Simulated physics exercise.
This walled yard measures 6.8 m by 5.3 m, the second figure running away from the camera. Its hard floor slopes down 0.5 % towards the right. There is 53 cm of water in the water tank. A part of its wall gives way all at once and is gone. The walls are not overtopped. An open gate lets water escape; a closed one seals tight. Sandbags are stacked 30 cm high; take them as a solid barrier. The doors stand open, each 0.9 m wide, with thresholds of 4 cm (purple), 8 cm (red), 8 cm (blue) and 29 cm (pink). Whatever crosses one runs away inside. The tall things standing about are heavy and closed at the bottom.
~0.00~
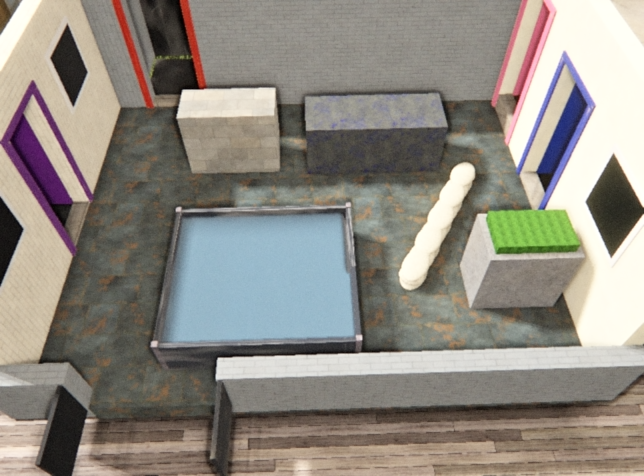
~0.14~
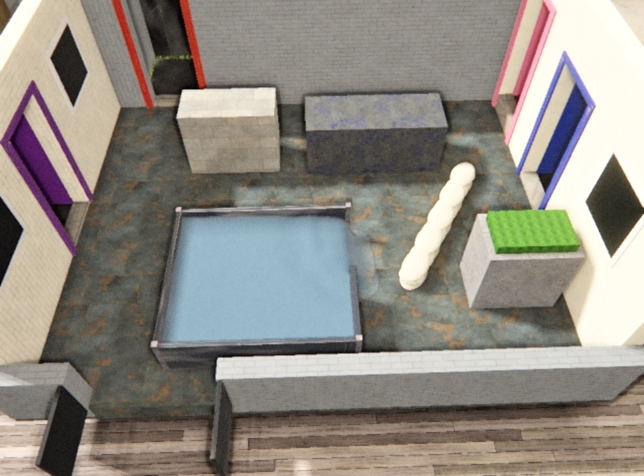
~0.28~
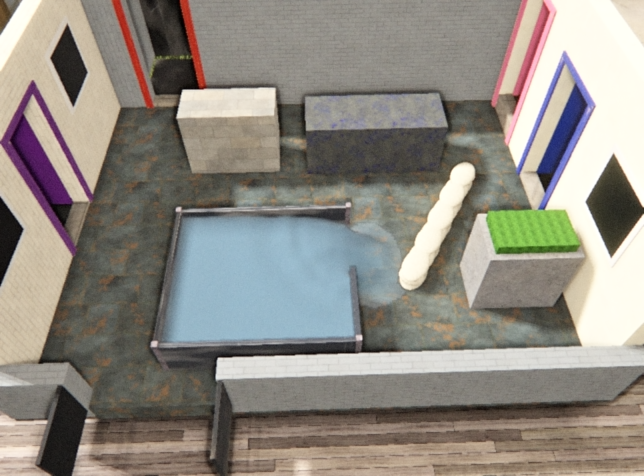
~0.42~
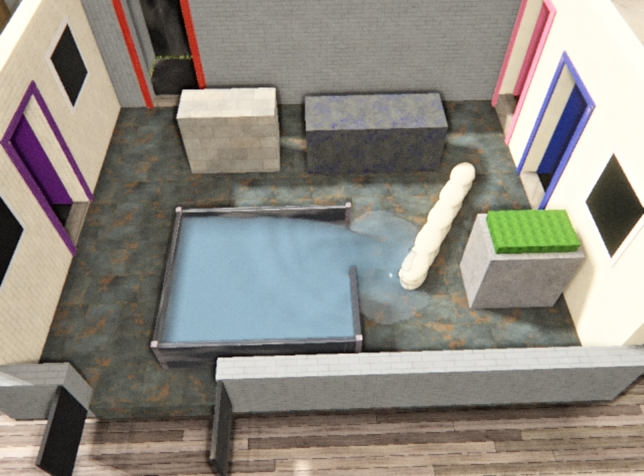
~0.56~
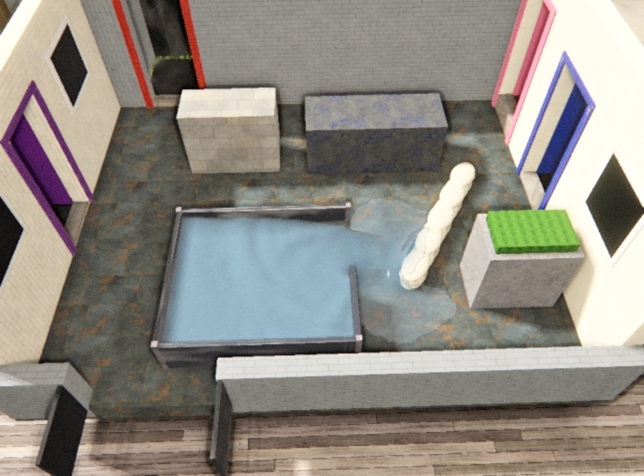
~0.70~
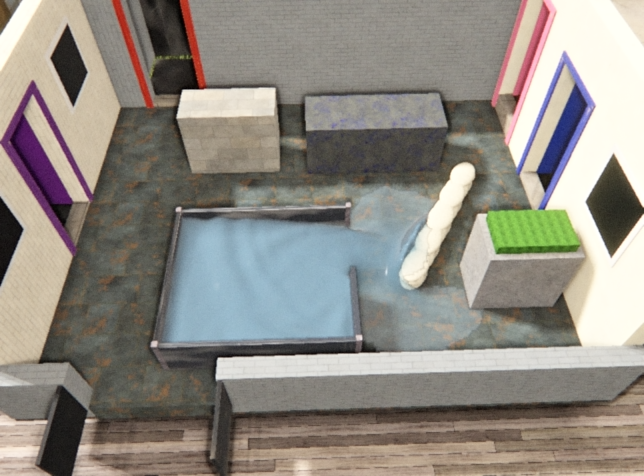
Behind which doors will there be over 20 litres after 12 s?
Within that time: At the purple door it exceeds the limit; at the red door it does not reach the limit; at the blue door it stays under the limit; at the pink door it keeps below the limit.
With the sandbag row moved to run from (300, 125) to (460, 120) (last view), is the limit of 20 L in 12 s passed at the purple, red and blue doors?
Against that limit: Purple under, red below, blue past it.
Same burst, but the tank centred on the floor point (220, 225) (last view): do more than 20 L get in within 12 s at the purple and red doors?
Then: Purple under, red below.
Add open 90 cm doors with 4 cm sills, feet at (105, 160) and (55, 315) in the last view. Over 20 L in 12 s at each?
In turn: Over, not over.
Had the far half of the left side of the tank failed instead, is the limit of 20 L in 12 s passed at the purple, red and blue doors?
Against that limit: Purple over, red above, blue not over.
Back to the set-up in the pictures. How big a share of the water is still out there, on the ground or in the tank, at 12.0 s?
About 88 per cent.
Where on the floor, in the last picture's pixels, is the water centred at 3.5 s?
Near (337, 256).
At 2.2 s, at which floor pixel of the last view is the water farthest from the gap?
At about (491, 108).
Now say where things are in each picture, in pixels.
In the first frame, the water tank at (261, 273) is whole and still, 53 cm deep.
In the second frame, water pours out at (347, 254) and has run 0.6 m, to (366, 294); typically 8 cm deep outside, 53 cm at the water tank's back.
In the third frame, the front is at (400, 286), 0.8 m from the gap at (347, 256); 0.7 m2 of floor is under water; 53 cm left at the back of the water tank.
In the fourth frame, the front is at (417, 233), 1.2 m from the gap at (347, 257); 1.3 m2 of floor is under water; 53 cm left at the back of the water tank.
In the fifth frame, the front is at (445, 312), 1.5 m from the gap at (347, 256); 1.8 m2 of floor is under water; 53 cm left at the back of the water tank.
In the sixth frame, the front is at (470, 319), 1.8 m from the gap at (347, 256); 2.2 m2 of floor is under water; 52 cm left at the back of the water tank.
After 1.4 s water covers 20 % of the floor and is deepest (40 cm) near (393, 268); purple door not reached, red door not reached, blue door not reached, pink door not reached.
After 2.2 s water covers 35 % of the floor and is deepest (40 cm) near (403, 175); purple door not reached, red door not reached, blue door not reached, pink door 12 cm at the sill, 0 L in.
After 3.5 s water covers 50 % of the floor and is deepest (30 cm) near (403, 175); purple door not reached, red door not reached, blue door 5 cm at the sill, 0 L in, pink door 14 cm at the sill, 0 L in.
After 7.0 s water covers 90 % of the floor and is deepest (18 cm) near (392, 175); purple door 11 cm at the sill, 88 L in, red door 6 cm at the sill, 0 L in, blue door 7 cm at the sill, 1 L in, pink door 11 cm at the sill, 0 L in.
After 12.0 s water covers 95 % of the floor and is deepest (10 cm) near (392, 175); purple door 8 cm at the sill, 169 L in, red door 7 cm at the sill, 1 L in, blue door 8 cm at the sill, 3 L in, pink door 8 cm at the sill, 0 L in.
